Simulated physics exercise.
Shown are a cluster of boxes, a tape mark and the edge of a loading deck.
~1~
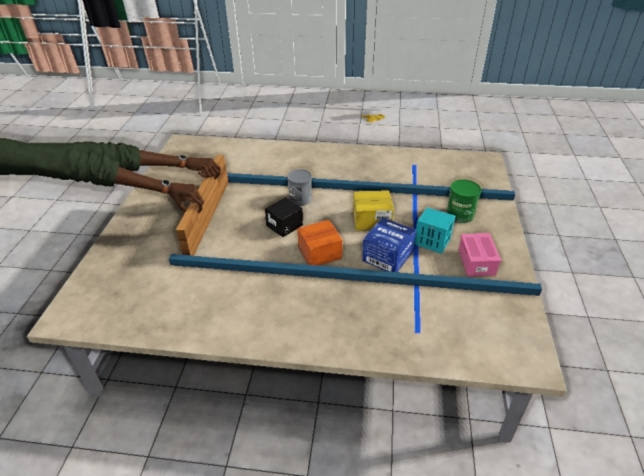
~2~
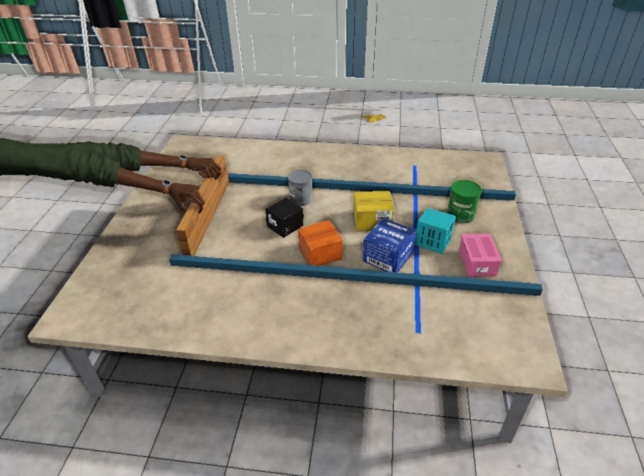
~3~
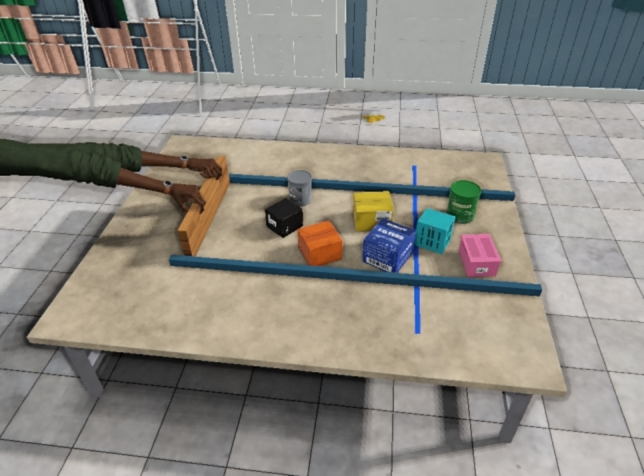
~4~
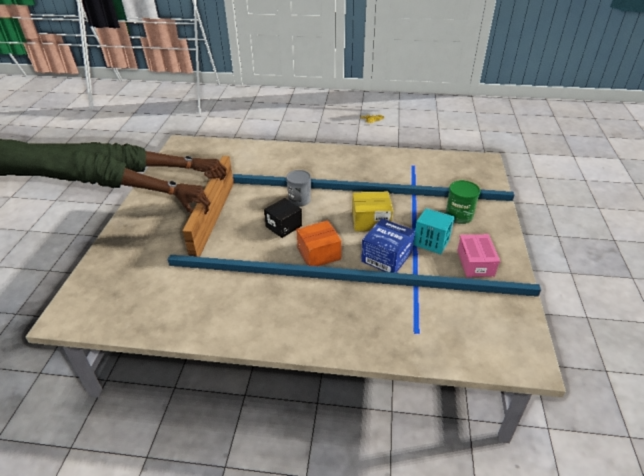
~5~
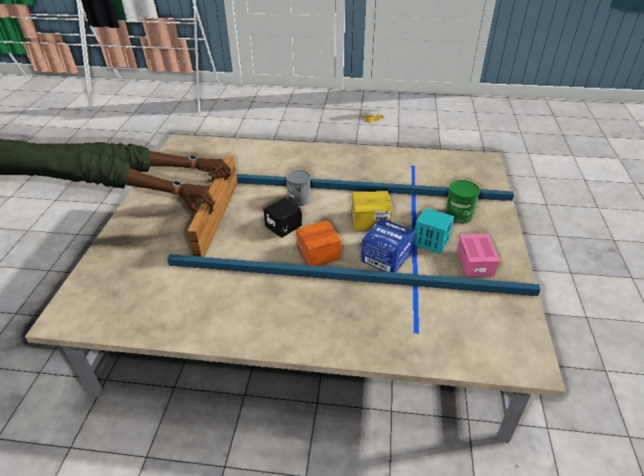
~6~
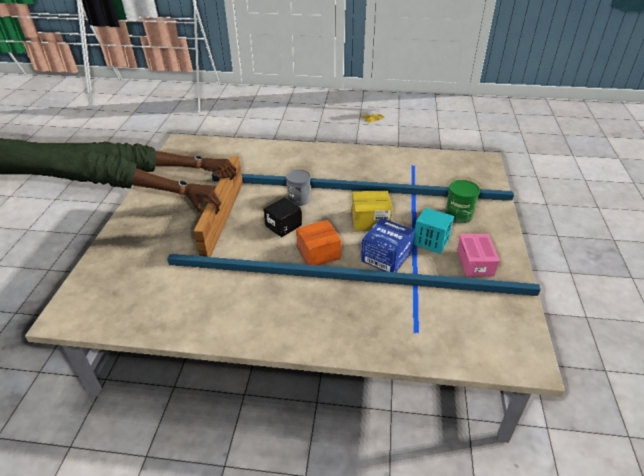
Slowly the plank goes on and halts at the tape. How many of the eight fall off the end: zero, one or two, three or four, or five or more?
The ones that plunge will number none.
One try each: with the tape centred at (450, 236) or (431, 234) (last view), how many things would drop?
The ground gets 1 in the first try and 0 in the second.
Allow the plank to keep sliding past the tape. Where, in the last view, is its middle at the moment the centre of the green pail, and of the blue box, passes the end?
Approx. (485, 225) for the first, approx. (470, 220) for the second.
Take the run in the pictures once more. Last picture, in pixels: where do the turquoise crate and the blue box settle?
Turquoise crate at (483, 229), blue box at (472, 253).
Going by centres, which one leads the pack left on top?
Nearest at the end: The pink tote.
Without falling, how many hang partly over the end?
The count would be 0.
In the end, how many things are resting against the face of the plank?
That would be 3 of them.
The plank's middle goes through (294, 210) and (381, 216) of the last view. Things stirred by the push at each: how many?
2 and 7.
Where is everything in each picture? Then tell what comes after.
In the first picture, pink tote (478, 255); green pail (463, 202); turquoise crate (434, 230); plank (205, 204); tape (416, 233).
In the second picture, green pail (464, 202); plank (206, 204).
In the third picture, turquoise crate (434, 231); black parcel (284, 218).
In the fourth picture, pink tote (477, 256); yellow parcel (372, 211).
In the fifth picture, green pail (462, 202); orange parcel (318, 244).
In the sixth picture, pink tote (477, 255); green pail (462, 202); turquoise crate (433, 231); plank (221, 205); tape (414, 233).
Early on, none off yet; pink tote at rest near (477, 255); green pail at rest near (462, 202); turquoise crate at rest near (433, 231).
Finally, the number that fall off is zero.
